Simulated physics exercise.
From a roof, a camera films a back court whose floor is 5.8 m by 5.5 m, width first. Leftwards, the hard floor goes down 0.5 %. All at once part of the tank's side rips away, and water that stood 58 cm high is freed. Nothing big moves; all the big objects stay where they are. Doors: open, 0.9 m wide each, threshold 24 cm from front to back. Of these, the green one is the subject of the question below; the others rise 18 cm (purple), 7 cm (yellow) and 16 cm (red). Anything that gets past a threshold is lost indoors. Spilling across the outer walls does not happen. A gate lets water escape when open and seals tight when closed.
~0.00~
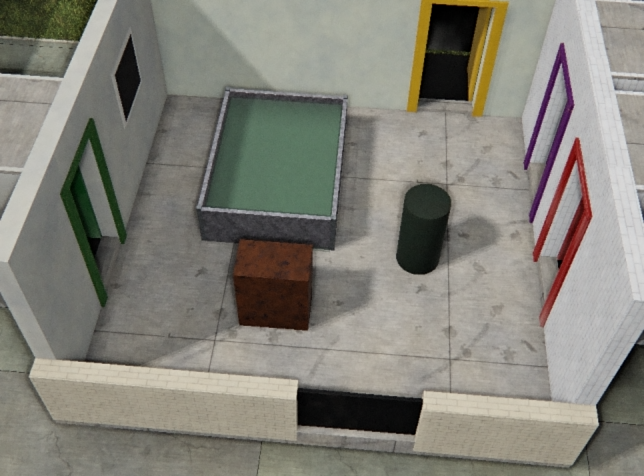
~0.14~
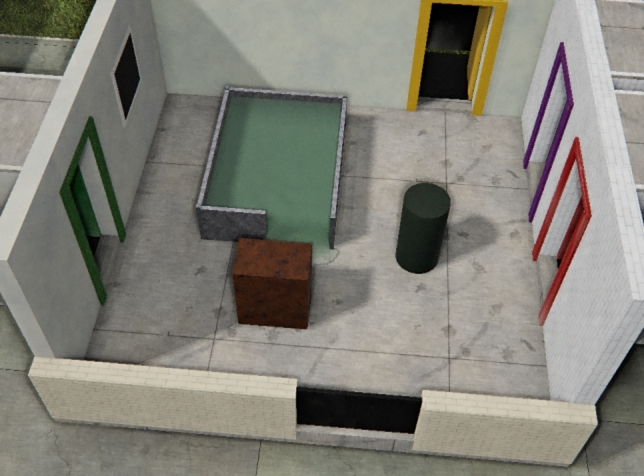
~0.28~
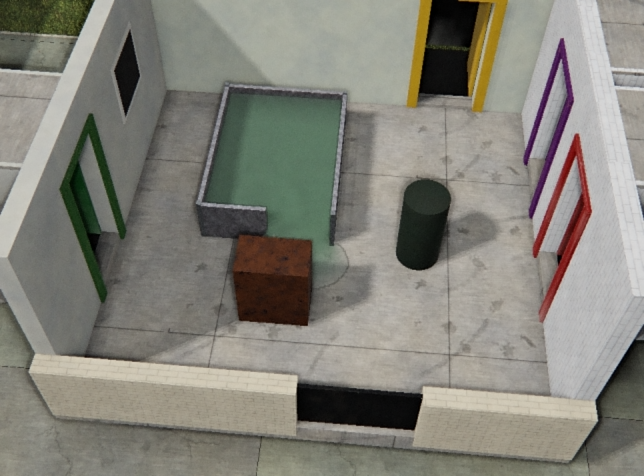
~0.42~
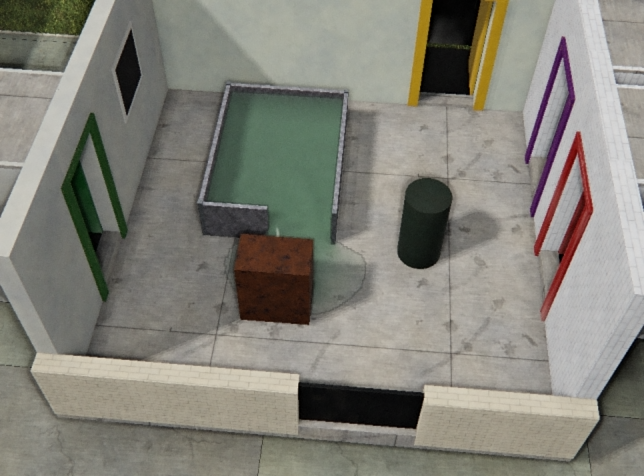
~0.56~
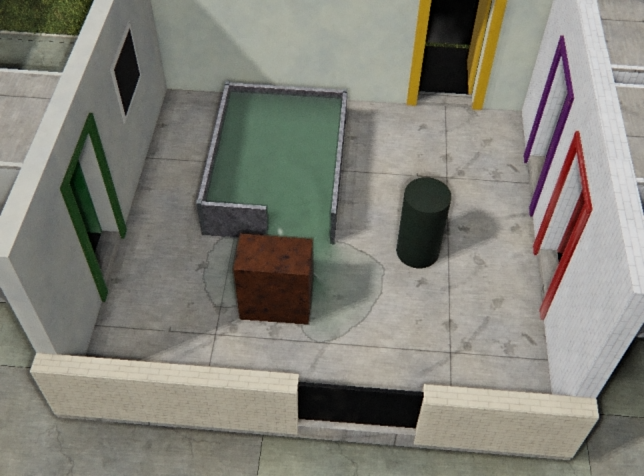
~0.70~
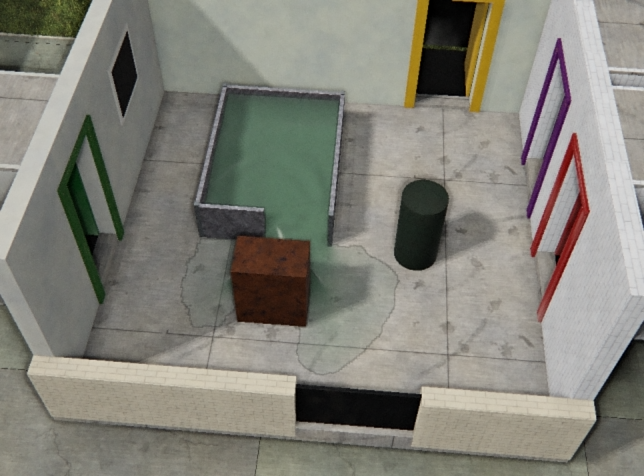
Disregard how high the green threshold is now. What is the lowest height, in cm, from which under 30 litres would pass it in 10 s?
12.5 cm.
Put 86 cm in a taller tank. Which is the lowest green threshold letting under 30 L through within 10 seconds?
In that case, roughly 21 cm.
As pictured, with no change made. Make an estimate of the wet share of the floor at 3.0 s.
About 55 per cent.
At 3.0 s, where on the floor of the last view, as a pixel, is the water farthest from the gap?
(551, 429).
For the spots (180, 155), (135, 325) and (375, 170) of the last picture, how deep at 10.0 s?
Some 8, 5 and 7 cm.
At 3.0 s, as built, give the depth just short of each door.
Centimetres: Purple = 0, yellow = 0, green = 16, red = 11.
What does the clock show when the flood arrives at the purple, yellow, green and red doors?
Front arrival: Purple 3.6 seconds, yellow 5.5 seconds, green 1.4 seconds, red 2.2 seconds.
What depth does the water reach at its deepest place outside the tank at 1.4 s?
Max depth: Near 46 cm.
After 1.4 s water covers 25 % of the floor, deepest (46 cm) near (295, 285); 1 cm at the green door, 0 litres in over its 16 cm threshold.
After 3.0 s water covers 55 % of the floor, deepest (30 cm) near (282, 284); 16 cm at the green door, 5 litres in over its 16 cm threshold.
After 10.0 s water covers 100 % of the floor, deepest (14 cm) near (197, 96); 10 cm at the green door, 7 litres in over its 16 cm threshold.
At the green door as built, the water arrived by 1.4 s and peaked near 21 cm at 2.2 s.
With a threshold of 10.5 cm, 65 litres would have come in within the 10 s; with 14 cm, 17 litres. So under 30 litres takes about 12.5 cm.
